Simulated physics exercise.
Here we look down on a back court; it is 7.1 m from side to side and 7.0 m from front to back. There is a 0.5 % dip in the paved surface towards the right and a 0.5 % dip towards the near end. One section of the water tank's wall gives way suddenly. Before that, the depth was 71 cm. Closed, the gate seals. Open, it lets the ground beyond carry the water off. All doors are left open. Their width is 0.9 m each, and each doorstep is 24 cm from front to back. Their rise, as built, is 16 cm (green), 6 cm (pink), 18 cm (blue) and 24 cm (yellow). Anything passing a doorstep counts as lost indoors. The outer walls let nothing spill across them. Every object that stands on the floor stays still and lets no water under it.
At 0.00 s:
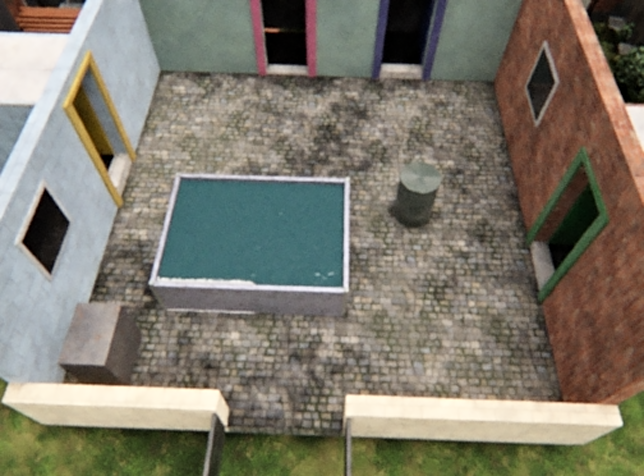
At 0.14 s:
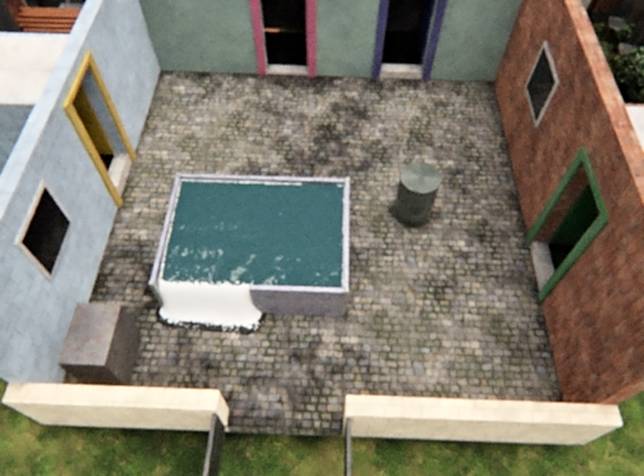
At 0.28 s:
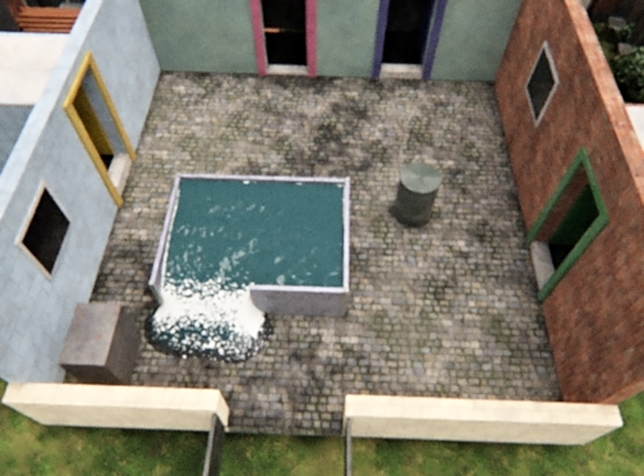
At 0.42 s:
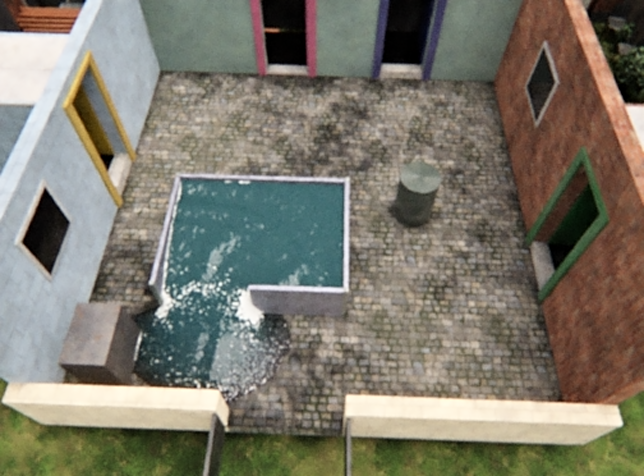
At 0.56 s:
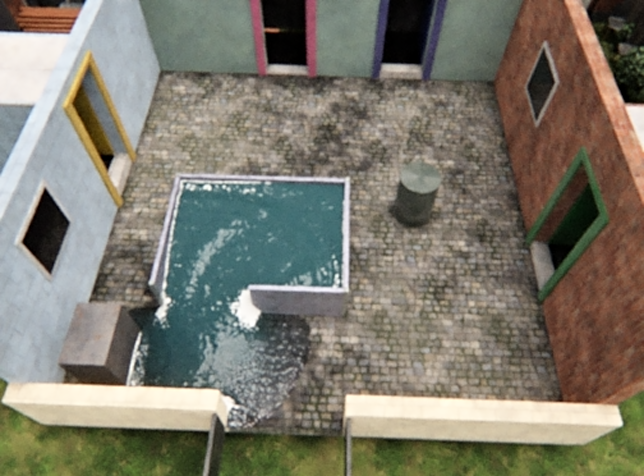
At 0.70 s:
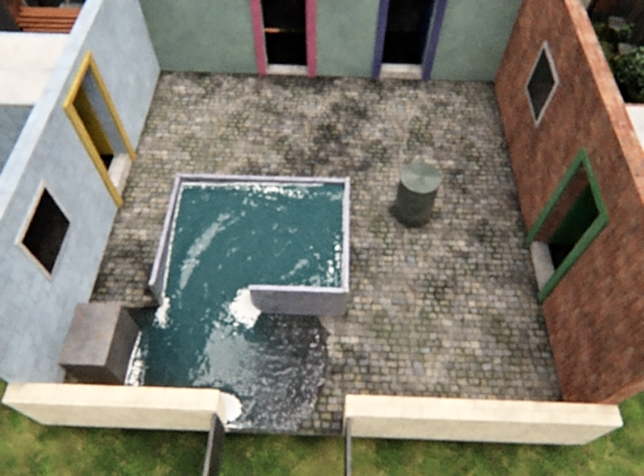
At first, a rectangular tank of teal water sits still in a paved courtyard. Then part of its near wall gives way at the left, and white, foaming water pours through the gap, spreading across the paving past the grey block and towards the opening in the low front wall, while the tank's surface ripples.
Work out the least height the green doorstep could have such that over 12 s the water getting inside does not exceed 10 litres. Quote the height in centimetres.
The least height is about 6.5 cm.
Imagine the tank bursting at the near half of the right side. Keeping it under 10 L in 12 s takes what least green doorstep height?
About 27 centimetres.
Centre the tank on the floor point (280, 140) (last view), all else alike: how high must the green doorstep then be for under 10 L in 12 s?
About 8.0 cm.
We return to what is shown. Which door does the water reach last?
The blue one comes last.
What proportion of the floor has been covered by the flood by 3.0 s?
Approximately 30 %.
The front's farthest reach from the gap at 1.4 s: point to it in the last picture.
Around (381, 414).
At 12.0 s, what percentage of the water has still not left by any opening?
Some 70 %.
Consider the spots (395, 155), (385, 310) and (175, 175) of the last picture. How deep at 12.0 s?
Around 7 cm, 4 cm and 3 cm.
After 1.4 s water covers 10 % of the floor, deepest (61 cm) near (58, 401); it has not reached the green door.
After 3.0 s water covers 30 % of the floor, deepest (38 cm) near (164, 392); it has not reached the green door.
After 12.0 s water covers 95 % of the floor, deepest (12 cm) near (483, 185); 5 cm at the green door, 0 litres in over its 16 cm doorstep.
At the green door as built, the water arrived by 3.9 s and peaked near 11 cm at 4.2 s.
Run again over the same 12 s with other heights there, 18 litres in over 5.5 cm, 5 litres over 7.5 cm. The limit of 10 litres is kept from about 6.5 cm up.
